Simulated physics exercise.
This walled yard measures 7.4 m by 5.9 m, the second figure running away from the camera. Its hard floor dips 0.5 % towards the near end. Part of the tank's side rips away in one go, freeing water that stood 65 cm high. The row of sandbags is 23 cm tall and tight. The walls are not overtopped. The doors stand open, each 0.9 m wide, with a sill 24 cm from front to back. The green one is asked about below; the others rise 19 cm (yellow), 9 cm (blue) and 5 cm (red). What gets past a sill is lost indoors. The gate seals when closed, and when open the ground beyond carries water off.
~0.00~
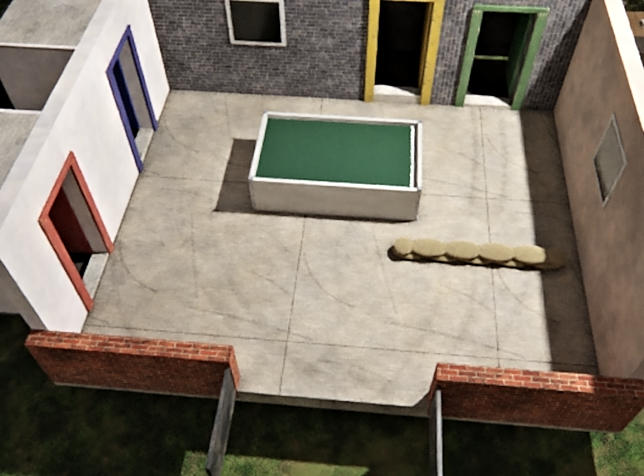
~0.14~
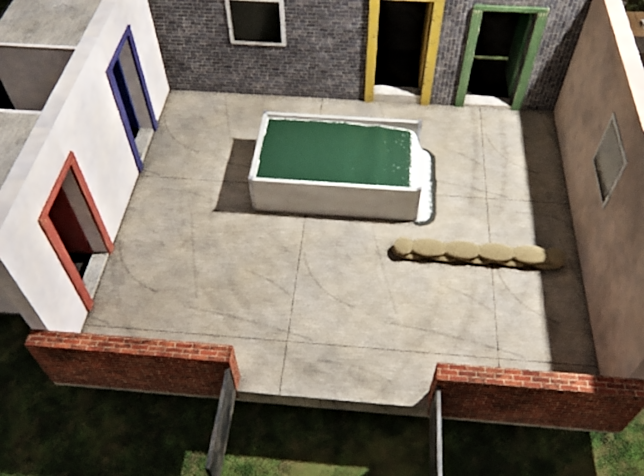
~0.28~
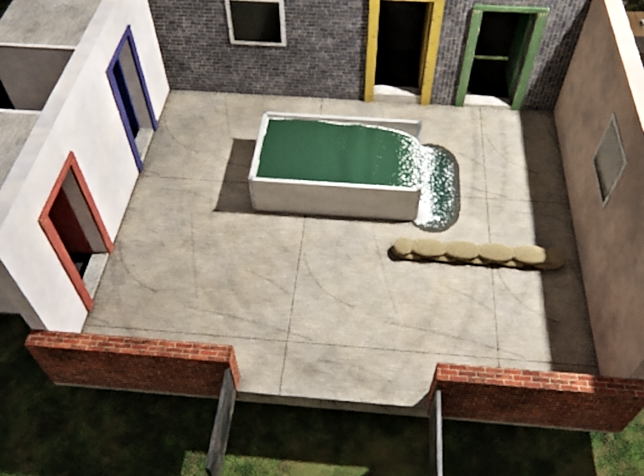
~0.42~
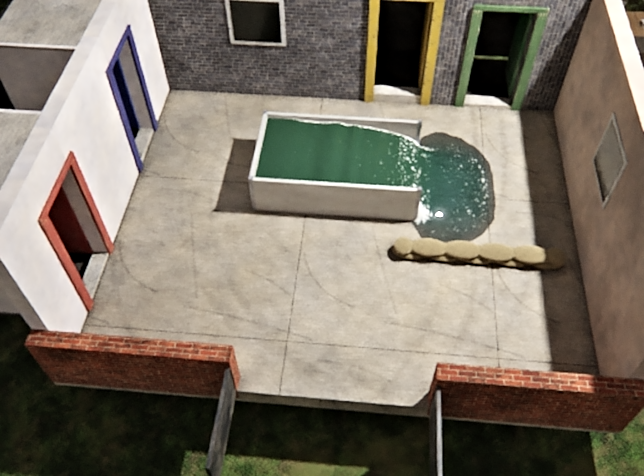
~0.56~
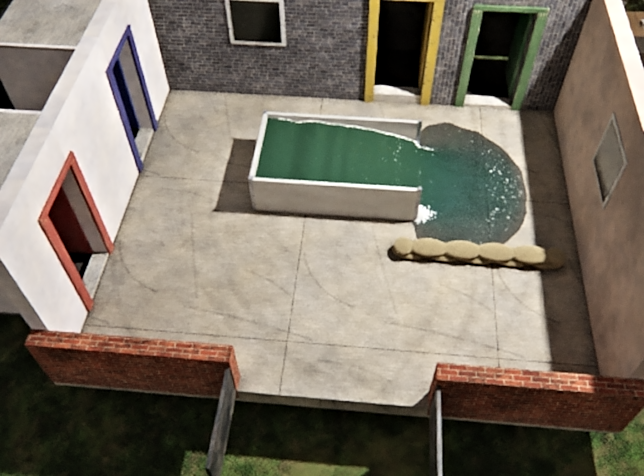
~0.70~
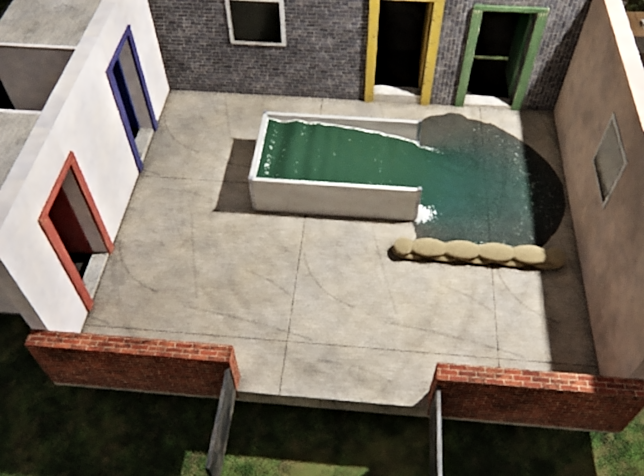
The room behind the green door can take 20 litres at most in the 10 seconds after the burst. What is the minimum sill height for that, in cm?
Close to 17 cm is just enough.
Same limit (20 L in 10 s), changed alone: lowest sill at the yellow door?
About 5.5 cm at yellow.
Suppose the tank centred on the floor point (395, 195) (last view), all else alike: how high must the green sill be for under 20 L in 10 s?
Then roughly 19 cm.
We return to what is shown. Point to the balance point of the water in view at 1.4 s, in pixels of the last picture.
Around (402, 185).
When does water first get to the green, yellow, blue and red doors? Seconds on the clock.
Arrival: Green 1.0 s, yellow 3.2 s, blue 5.5 s, red 7.5 s.
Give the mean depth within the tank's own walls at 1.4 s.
About 39 cm.
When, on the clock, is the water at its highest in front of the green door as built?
At about 4.0 s.
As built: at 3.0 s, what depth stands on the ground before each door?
Depths in cm: Green 17, yellow 0, blue 0, red 0.
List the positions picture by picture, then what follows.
Still water, 65 cm deep, in the tank at (338, 153); the green door at (498, 64) is dry, in the first picture.
The front is at (432, 188), 0.3 m from the gap at (415, 176); 0.3 m2 of floor is wet, 65 cm left at the back, in the second picture.
The gap is at (415, 177), the front 0.7 m out at (454, 214); the back of the tank holds 65 cm, in the third picture.
The front is at (490, 206), 1.3 m from the gap at (415, 178); 2.5 m2 of floor is wet, 65 cm left at the back, in the fourth picture.
The front is at (522, 197), 1.8 m from the gap at (415, 178); 3.9 m2 of floor is wet, 65 cm left at the back, in the fifth picture.
The front is at (559, 207), 2.4 m from the gap at (414, 179); 5.7 m2 of floor is wet, 61 cm left at the back; 0.6 m in a straight line remain to the green door at (498, 64), in the sixth picture.
After 1.4 s water covers 20 % of the floor, deepest (38 cm) near (565, 245); 4 cm at the green door, 0 litres in over its 7 cm sill.
After 3.0 s water covers 30 % of the floor, deepest (35 cm) near (554, 116); 17 cm at the green door, 25 litres in over its 7 cm sill.
After 10.0 s water covers 90 % of the floor, deepest (14 cm) near (71, 360); 7 cm at the green door, 185 litres in over its 7 cm sill.
At the green door as built, the water arrived by 1.1 s and peaked near 18 cm at 4.2 s.
With a sill of 15 cm, 37 litres would have come in within the 10 s; with 20 cm, 6 litres. So under 20 litres takes about 17 cm.
